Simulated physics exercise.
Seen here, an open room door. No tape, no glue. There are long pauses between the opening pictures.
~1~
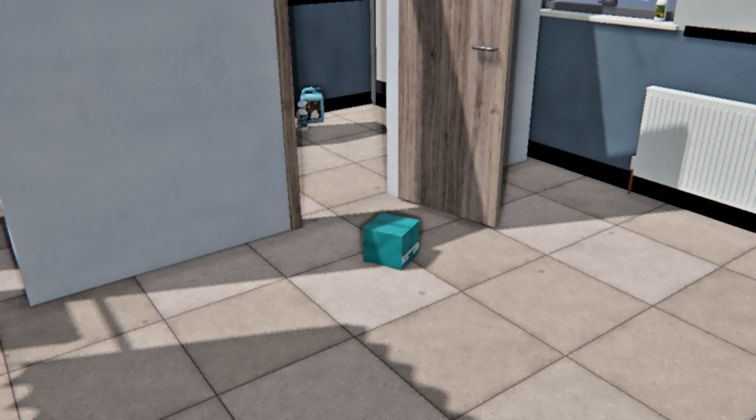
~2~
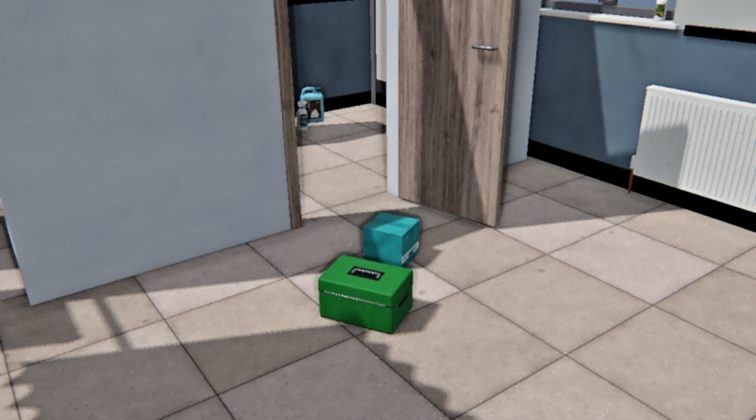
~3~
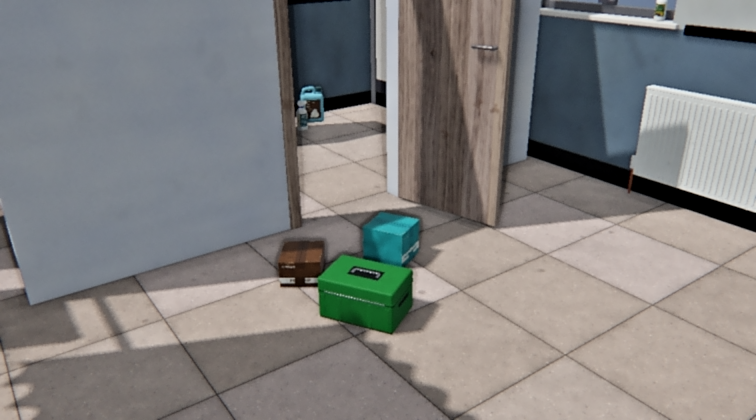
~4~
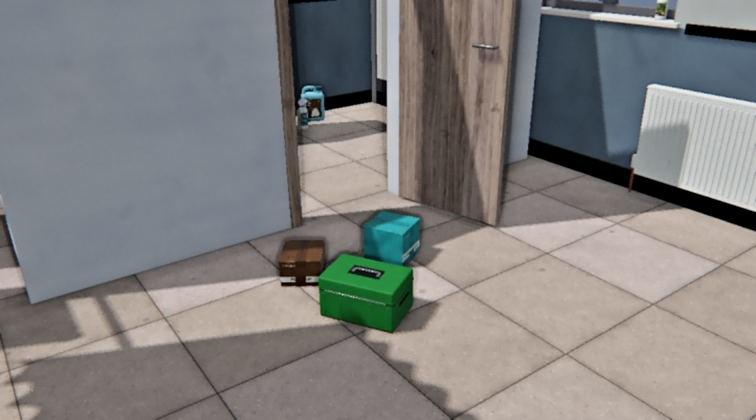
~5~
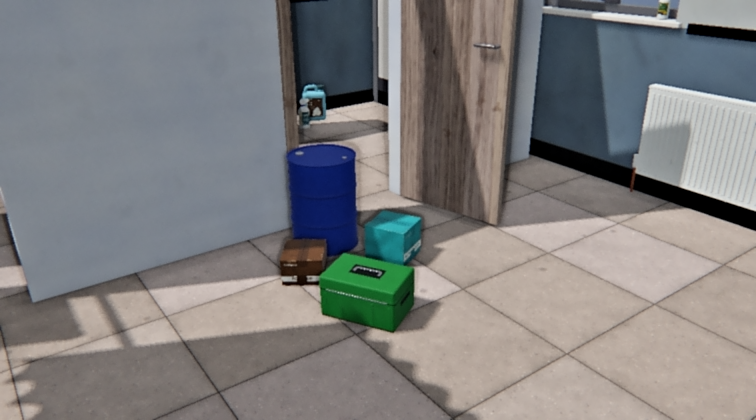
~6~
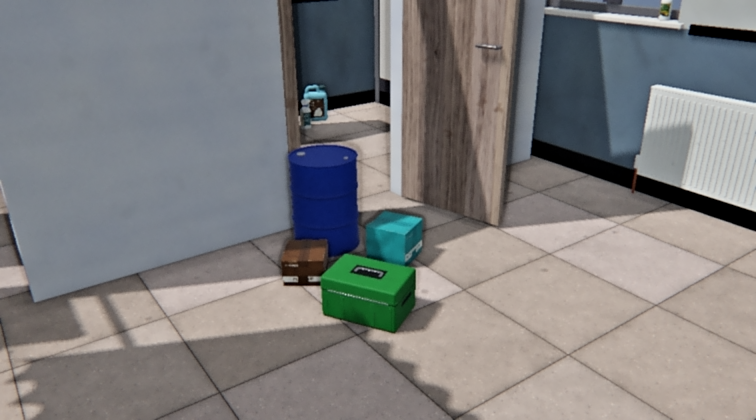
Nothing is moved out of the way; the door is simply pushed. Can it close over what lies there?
Here the door jams.
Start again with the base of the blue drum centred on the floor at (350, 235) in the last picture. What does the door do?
Then it stops short.
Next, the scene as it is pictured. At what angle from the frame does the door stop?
About 35°.
Then, 0.60 s later than the last frame, open by 74°.
Then, 0.90 s later than the last frame, open by 51°; turquoise parcel moved a little.
When it is over, open by 34°; all 4 as before. End places, in pixels of the last picture, blue drum near (324, 200).
